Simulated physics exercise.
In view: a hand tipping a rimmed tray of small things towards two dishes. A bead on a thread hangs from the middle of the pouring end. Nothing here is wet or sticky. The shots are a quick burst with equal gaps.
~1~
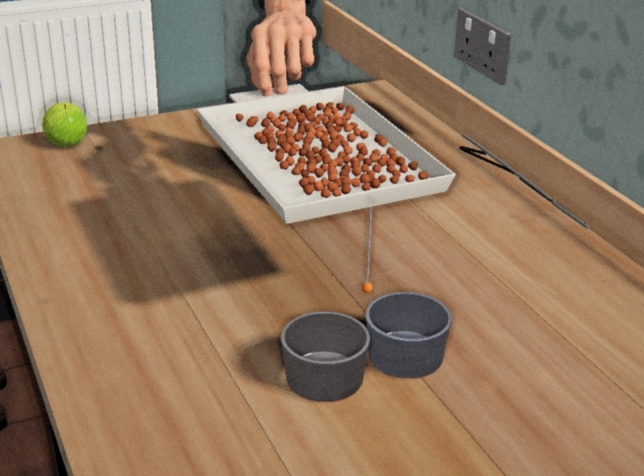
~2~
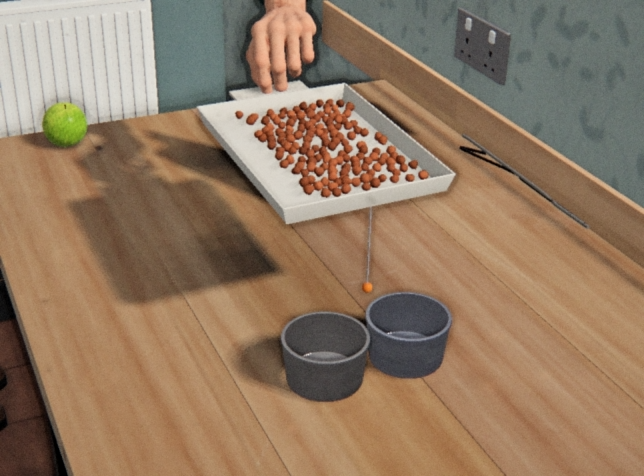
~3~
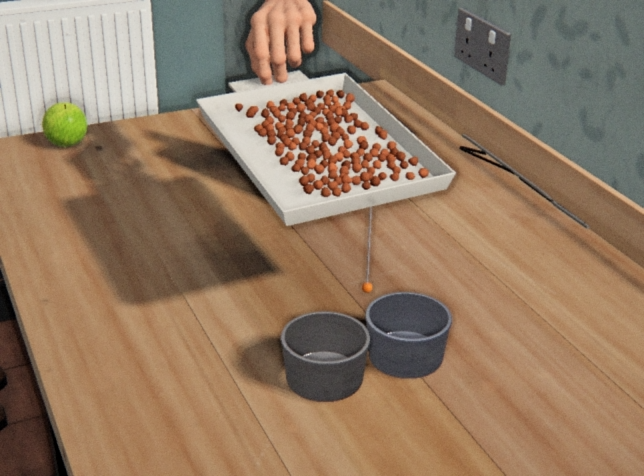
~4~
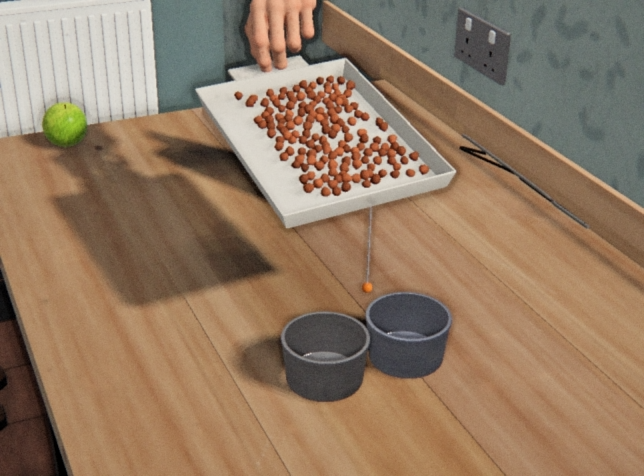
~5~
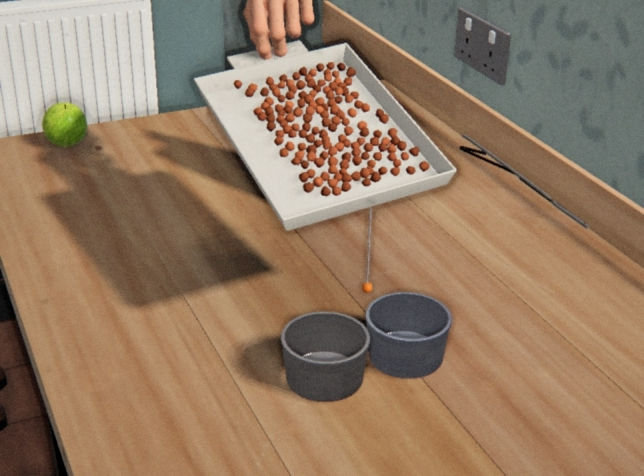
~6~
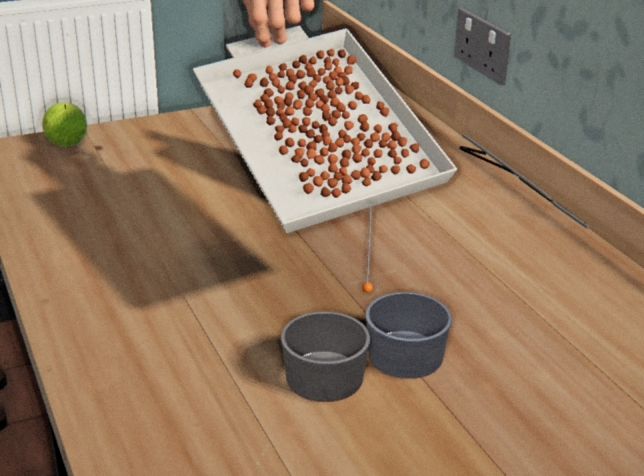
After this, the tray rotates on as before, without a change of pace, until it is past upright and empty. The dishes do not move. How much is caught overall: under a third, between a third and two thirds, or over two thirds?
In the dishes lies from one third to two thirds of it.
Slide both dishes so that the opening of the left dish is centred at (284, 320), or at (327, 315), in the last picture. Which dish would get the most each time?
One: The left dish. Two: The left dish.
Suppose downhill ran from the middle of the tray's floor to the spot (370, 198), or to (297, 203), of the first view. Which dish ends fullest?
At the first place the right one, at the second the left-hand dish.
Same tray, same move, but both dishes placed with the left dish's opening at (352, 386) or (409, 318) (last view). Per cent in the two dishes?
About 0 and 0 per cent.
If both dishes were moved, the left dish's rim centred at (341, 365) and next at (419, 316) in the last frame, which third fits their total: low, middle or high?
First under a third, then below one third.
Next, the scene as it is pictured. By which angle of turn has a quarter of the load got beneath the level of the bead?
Near 95 degrees.
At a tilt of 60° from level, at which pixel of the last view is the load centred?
Roughly at (316, 180).
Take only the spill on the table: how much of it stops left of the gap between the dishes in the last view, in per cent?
It comes to 100 per cent or so.
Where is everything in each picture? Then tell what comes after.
Corners of the pouring end near (287, 204) and (447, 173), level; middle of the load near (325, 144), clay pellets; left dish near (343, 377); right dish near (428, 354); bead on its thread near (367, 288), in the first picture.
Corners of the pouring end near (287, 205) and (447, 173), level; middle of the load near (325, 142), in the second picture.
Corners of the pouring end near (287, 207) and (448, 171), tipped barely, lowest at the left corner; middle of the load near (325, 137), in the third picture.
Corners of the pouring end near (287, 211) and (448, 170), tipped a little, lowest at the left corner; middle of the load near (326, 129), in the fourth picture.
Corners of the pouring end near (287, 214) and (448, 168), tipped a little, lowest at the left corner; middle of the load near (326, 122), in the fifth picture.
Corners of the pouring end near (287, 218) and (449, 167), tipped clearly, lowest at the left corner; middle of the load near (326, 116); left dish near (343, 377); right dish near (428, 354), in the sixth picture.
Shortly afterwards, tray tipped steeply; all but a few on the tray; only a few in the air.
Next, tray tipped right over; near half on the tray; a little in the left dish; a little outside both; near a quarter in the air.
Some moments later, tray tipped past a quarter turn; near half in the left dish; only a few in the right dish; near half outside both; only a few in the air.
In the end, tray tipped past a quarter turn; near half in the left dish; only a few in the right dish; near half outside both; only a few in the air.
